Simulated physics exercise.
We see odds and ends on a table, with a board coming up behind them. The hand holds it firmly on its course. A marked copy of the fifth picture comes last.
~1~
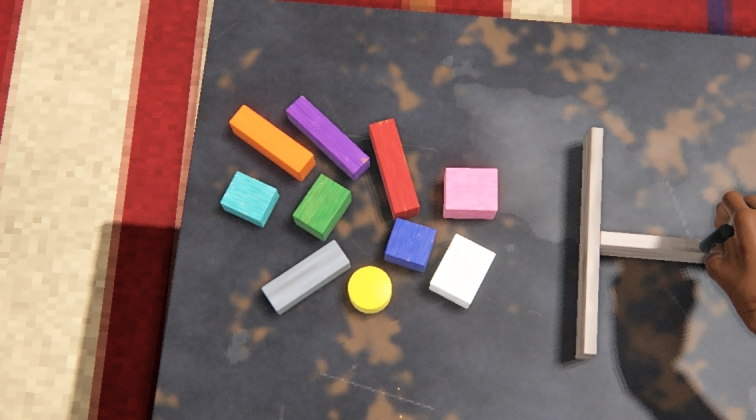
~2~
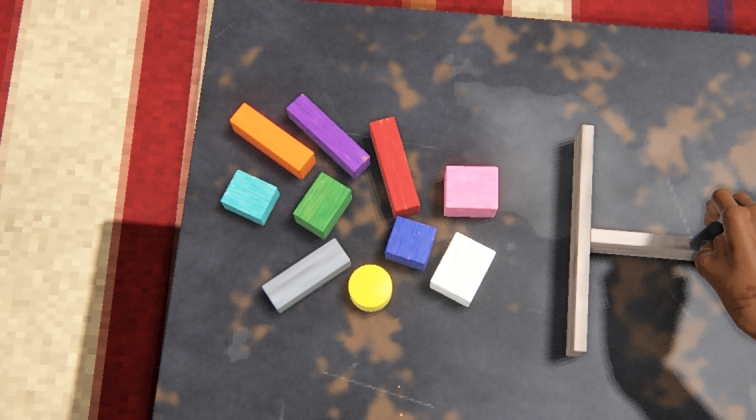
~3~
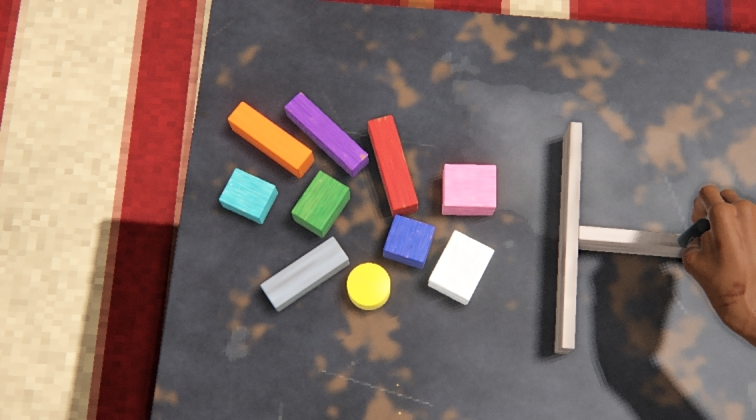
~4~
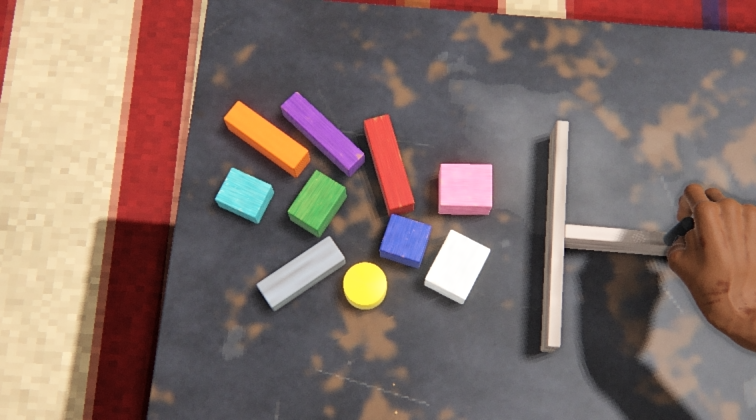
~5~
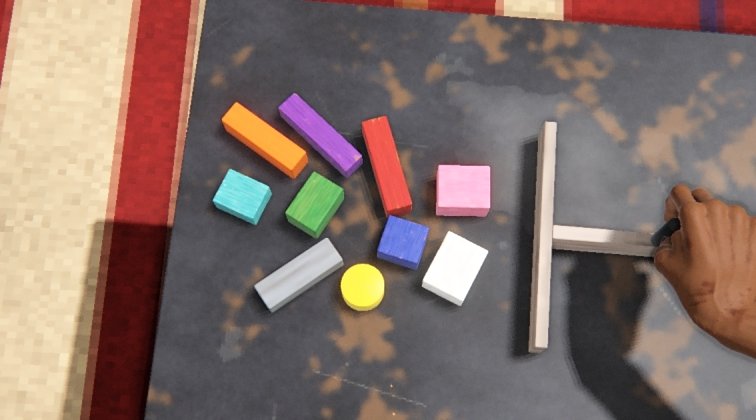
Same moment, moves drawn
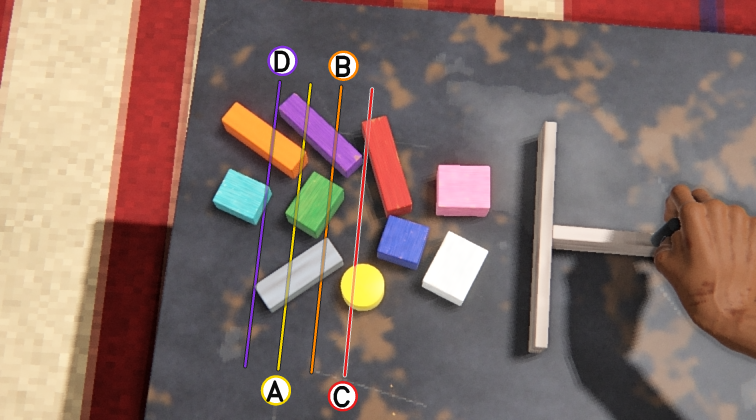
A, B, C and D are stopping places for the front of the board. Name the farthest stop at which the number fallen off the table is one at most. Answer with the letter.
At A, and not beyond.
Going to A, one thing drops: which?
It is the turquoise block.
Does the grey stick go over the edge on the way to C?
No.
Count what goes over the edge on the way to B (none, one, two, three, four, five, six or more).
By then, none.
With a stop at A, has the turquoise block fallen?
By then, yes.
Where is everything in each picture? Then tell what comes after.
The first frame shows blue block (410, 245); yellow tin (370, 291); green block (323, 208).
The second frame shows board (585, 235); turquoise block (251, 198).
The third frame shows board (573, 232); pink block (469, 190).
The fourth frame shows board (558, 230); grey stick (302, 274).
The fifth frame shows board (546, 231); purple bar (321, 136); blue block (403, 242); yellow tin (363, 288).
On the marked copy, A at (295, 221); B at (327, 224); C at (359, 226); D at (263, 218).
Following A. Soon after the start, board (456, 224); white block (422, 270); red bar (381, 168).
Later, board (364, 216); turquoise block (222, 195); orange stick (238, 131).
In the end, board (297, 210); turquoise block over the edge; orange stick (197, 119); one fallen.
As for the rest, B is within the limit but short; C is within the limit but short; D drops three.
